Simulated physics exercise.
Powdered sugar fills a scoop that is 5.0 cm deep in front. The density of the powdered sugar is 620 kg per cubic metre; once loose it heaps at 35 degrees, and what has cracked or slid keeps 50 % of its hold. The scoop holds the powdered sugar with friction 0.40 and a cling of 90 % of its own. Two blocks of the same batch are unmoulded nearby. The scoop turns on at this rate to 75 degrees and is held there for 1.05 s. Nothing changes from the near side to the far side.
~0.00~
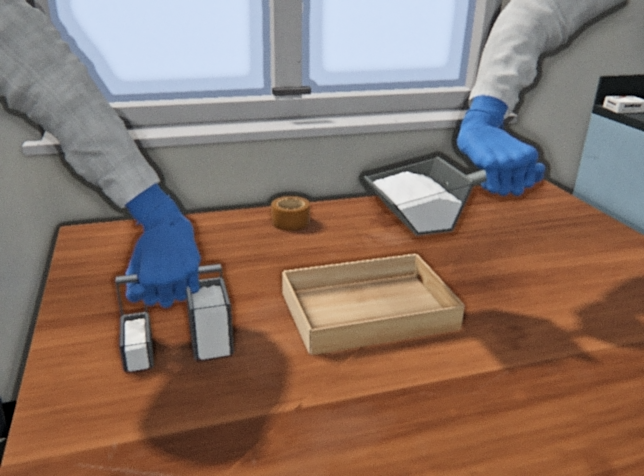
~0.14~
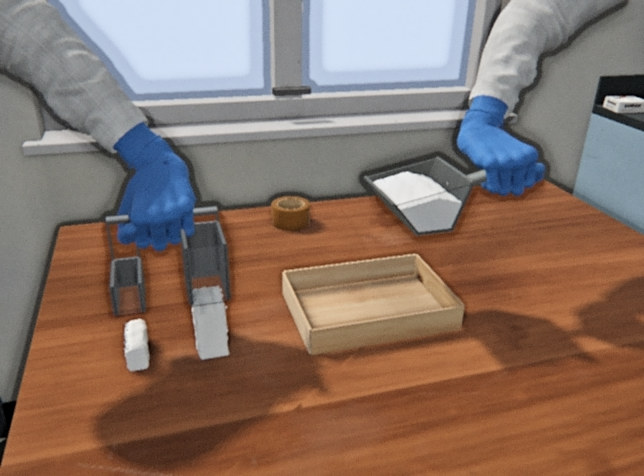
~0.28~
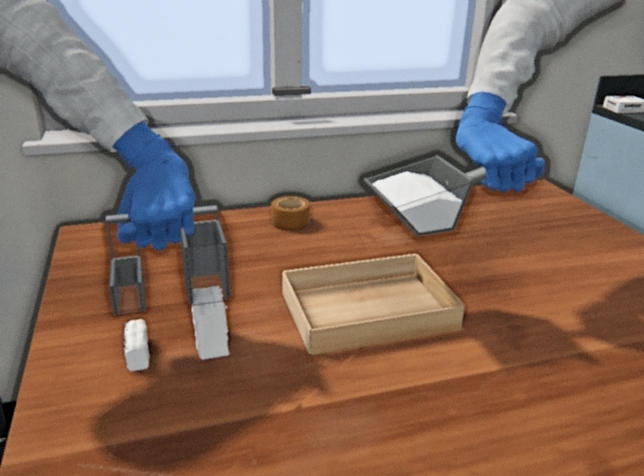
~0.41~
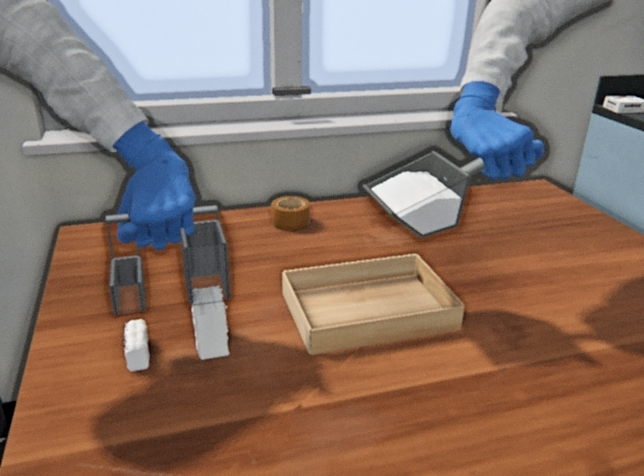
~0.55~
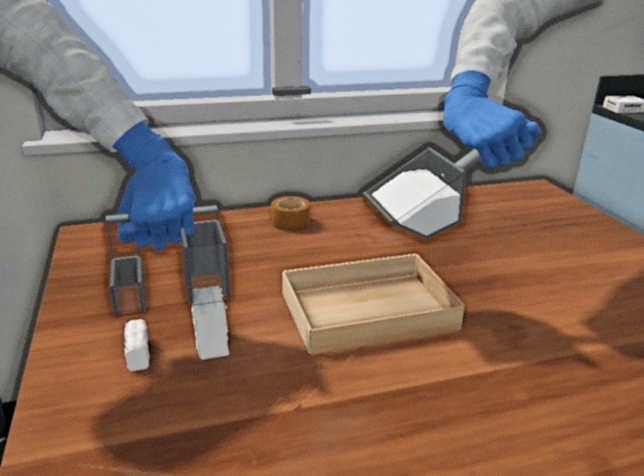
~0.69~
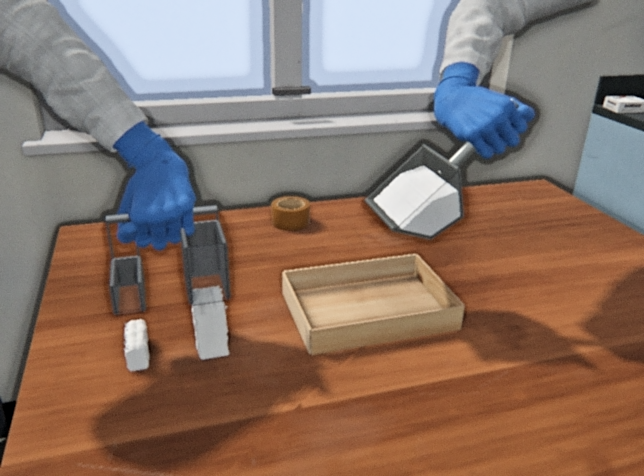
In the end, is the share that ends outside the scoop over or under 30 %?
Expect under 30 %.
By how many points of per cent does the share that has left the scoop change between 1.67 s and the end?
About 0 %.
After 0.98 s, the scoop is at 52 degrees and 0 % has left it.
After 1.32 s, the scoop is at 74 degrees and 0 % has left it.
After 1.67 s, the scoop is at 75 degrees and 0 % has left it.
After 2.01 s, the scoop is at 75 degrees and 0 % has left it.
After 2.12 s, the scoop is at 75 degrees and 0 % has left it.
